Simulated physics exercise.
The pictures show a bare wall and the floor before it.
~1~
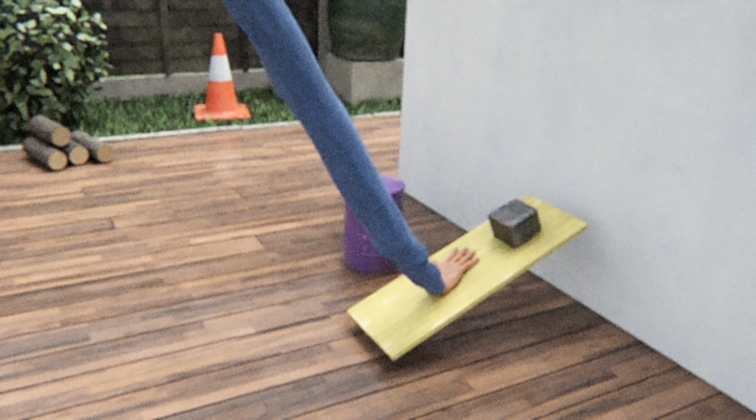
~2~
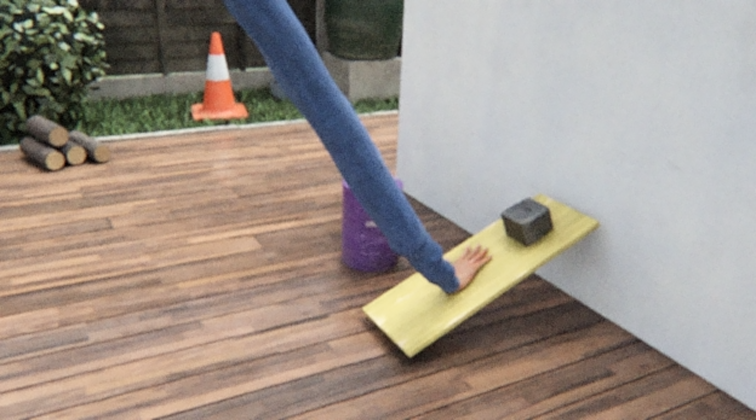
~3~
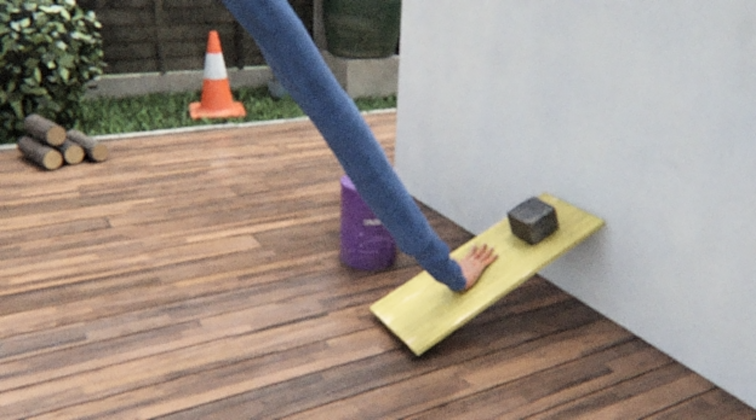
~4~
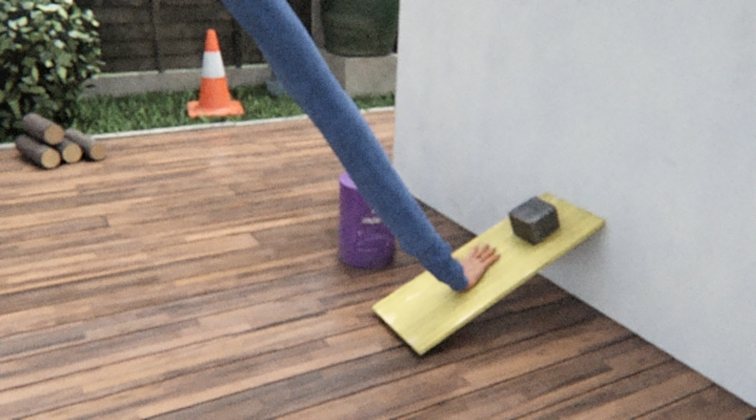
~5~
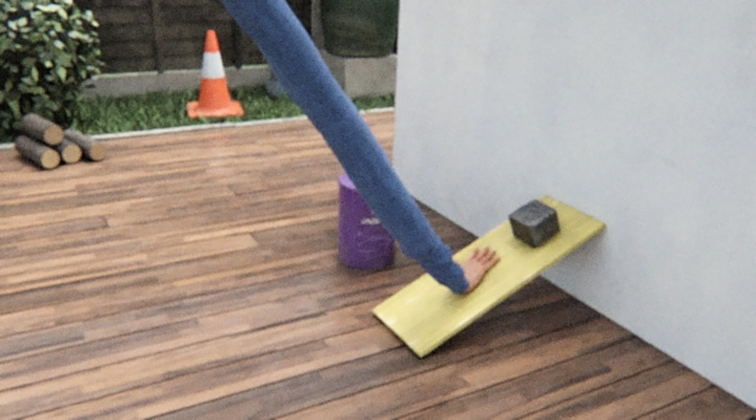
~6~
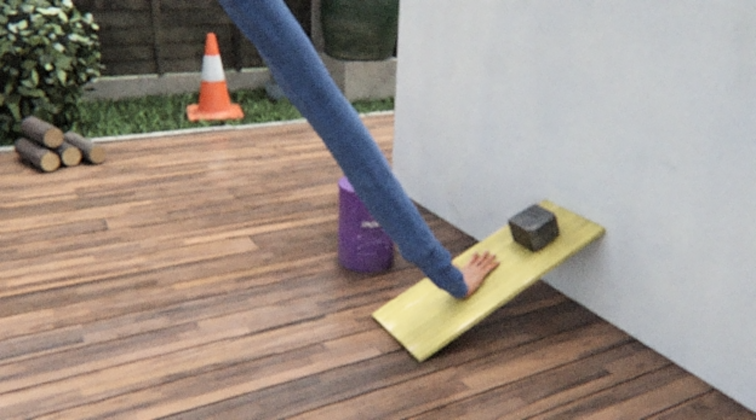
To begin with, a blue-sleeved arm presses a hand on a slanted yellow board carrying a dark block, beside a bare wall and a purple pail on a wooden deck. The hand and board shift slightly right toward the wall, block riding along. Then the board leans there under the hand, barely moving.
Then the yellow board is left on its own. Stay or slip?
Loses its footing.
Then, 0.20 s past the last view, yellow board 5° lower than it was left near (486, 282).
Then, 0.30 s past the last view, yellow board 19° lower than it was left near (477, 308).
Then, 0.40 s past the last view, yellow board 22° lower than it was left near (475, 308).
Then, 0.50 s past the last view, yellow board 23° lower than it was left near (474, 315).
Finally, moved from the start, yellow board; purple pail still in place. Final places as the last picture's camera would see them, yellow board near (474, 316). The board slips out.
